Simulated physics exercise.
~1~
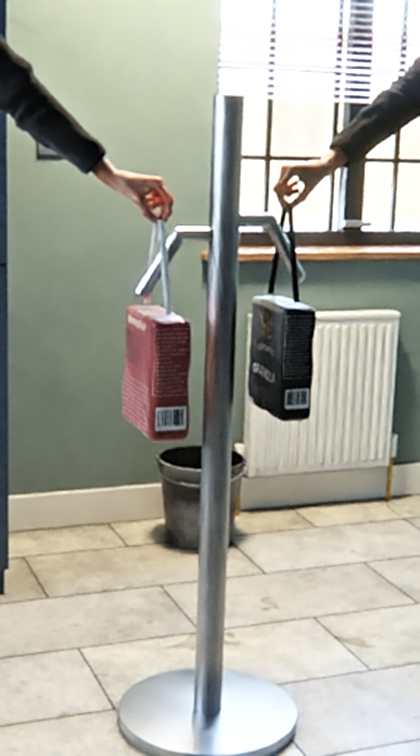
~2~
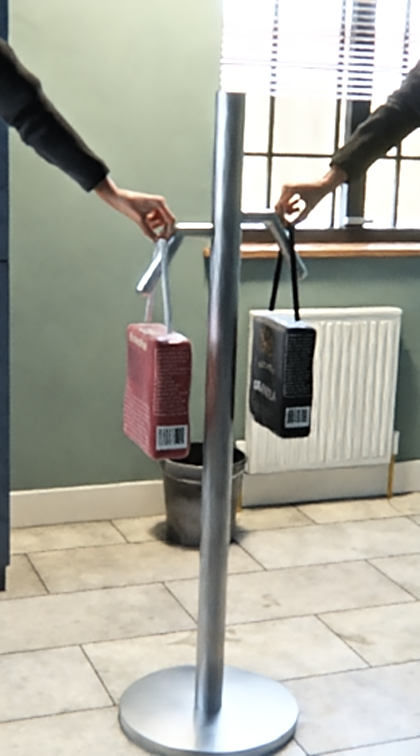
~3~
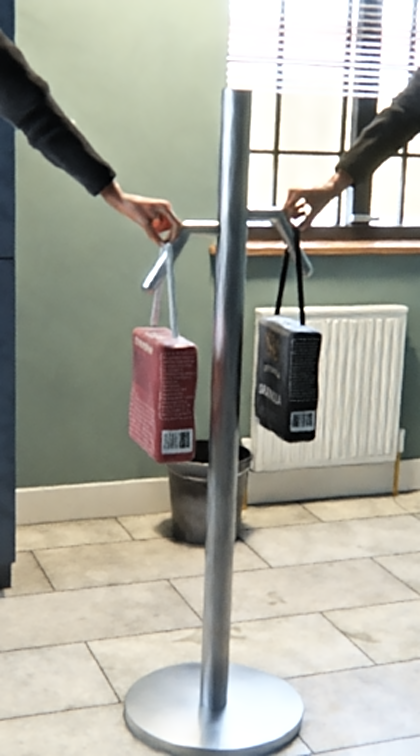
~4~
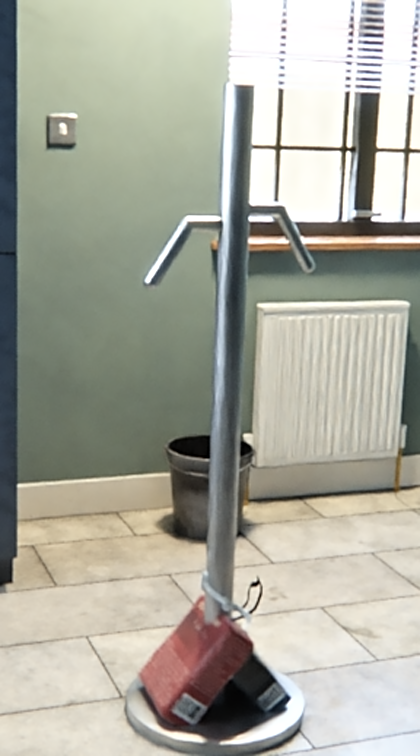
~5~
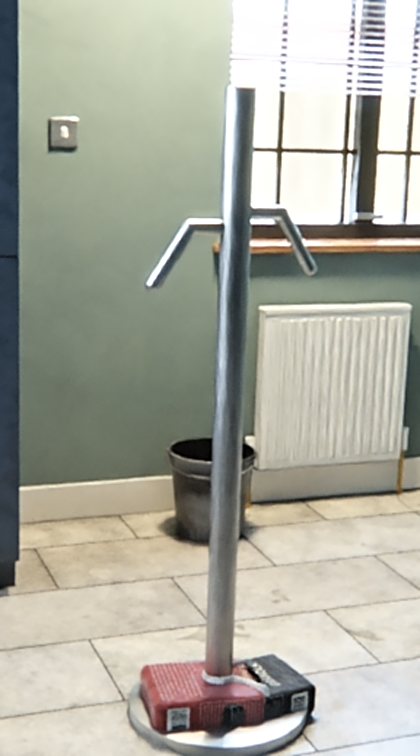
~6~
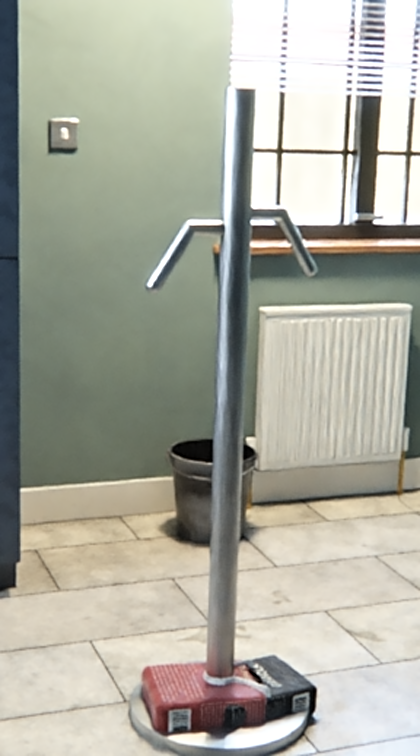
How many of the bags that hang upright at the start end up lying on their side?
Two of them do, as both the red bag and the black bag end up lying on their sides at the foot of the post.
